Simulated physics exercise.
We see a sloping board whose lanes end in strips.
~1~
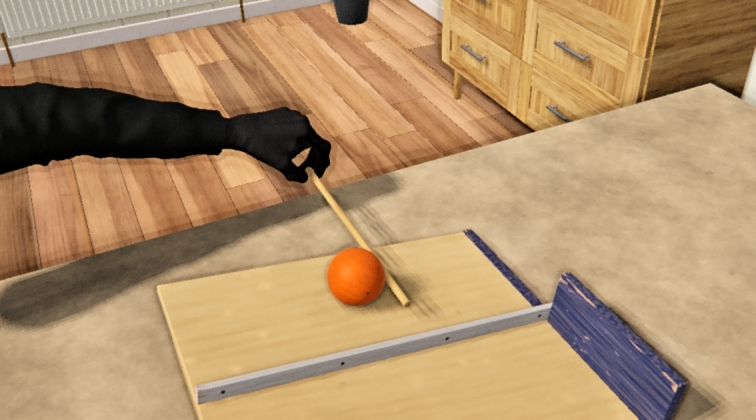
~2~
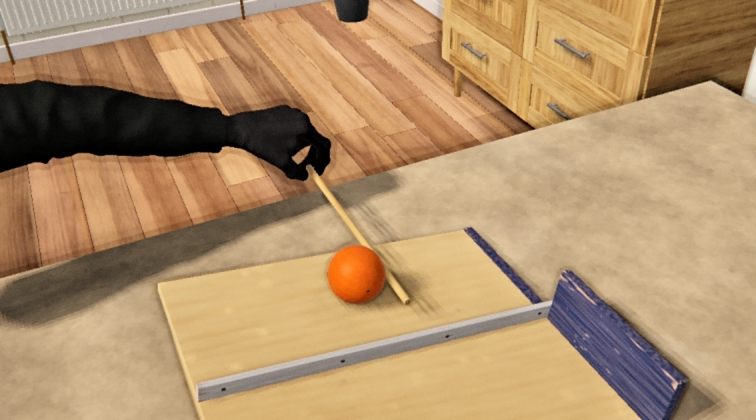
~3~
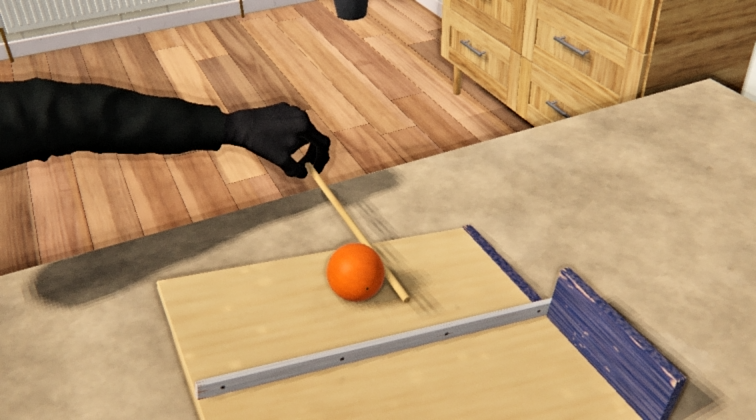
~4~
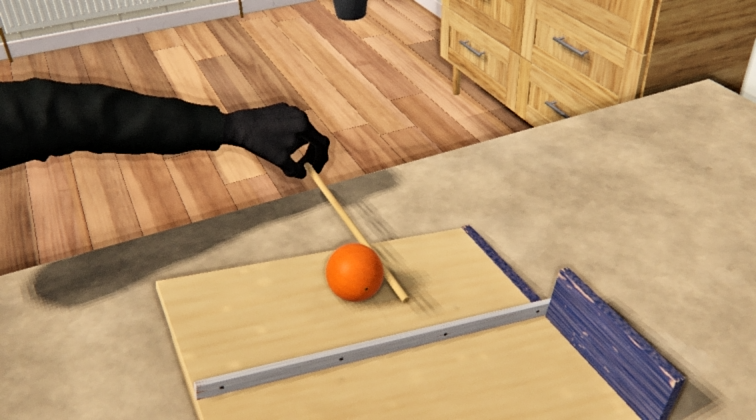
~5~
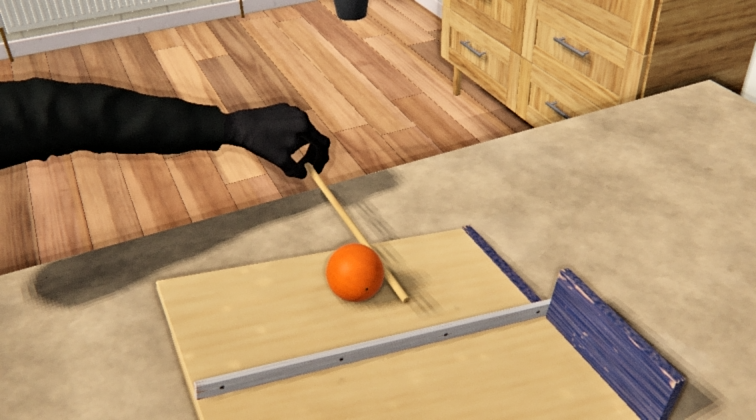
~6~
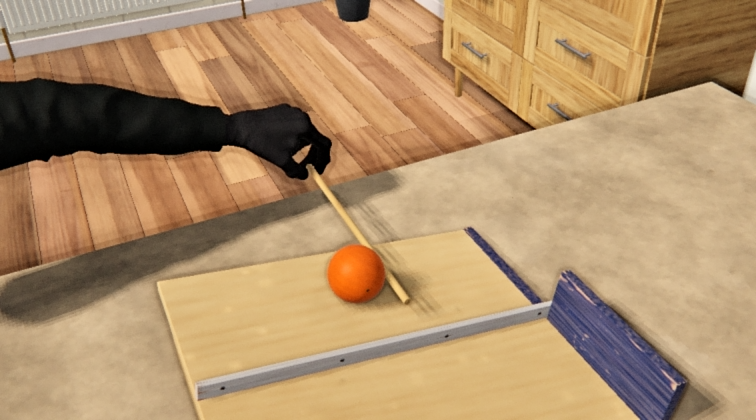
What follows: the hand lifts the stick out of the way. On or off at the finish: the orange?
Outcome: The orange rolls off the board.
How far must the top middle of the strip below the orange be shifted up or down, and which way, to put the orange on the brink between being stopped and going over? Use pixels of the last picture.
Roughly 8 pixels up.
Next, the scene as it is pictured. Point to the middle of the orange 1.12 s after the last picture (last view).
Roughly at (658, 206).
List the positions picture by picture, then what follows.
Held back by the stick; orange (356, 277); board (397, 334), in the first frame.
Held back by the stick; orange (356, 274); board (398, 331), in the second frame.
Held back by the stick; orange (356, 272); board (397, 329), in the third frame.
Held back by the stick; orange (355, 272); board (396, 329), in the fourth frame.
Held back by the stick; orange (355, 273); board (396, 330), in the fifth frame.
Held back by the stick; orange (356, 274); board (397, 331), in the sixth frame.
Then, 0.62 s on from there, orange rolling on the board near (478, 252).
Then, 1.12 s on from there, orange off the board near (658, 206).
In the end, the orange runs past the strip.
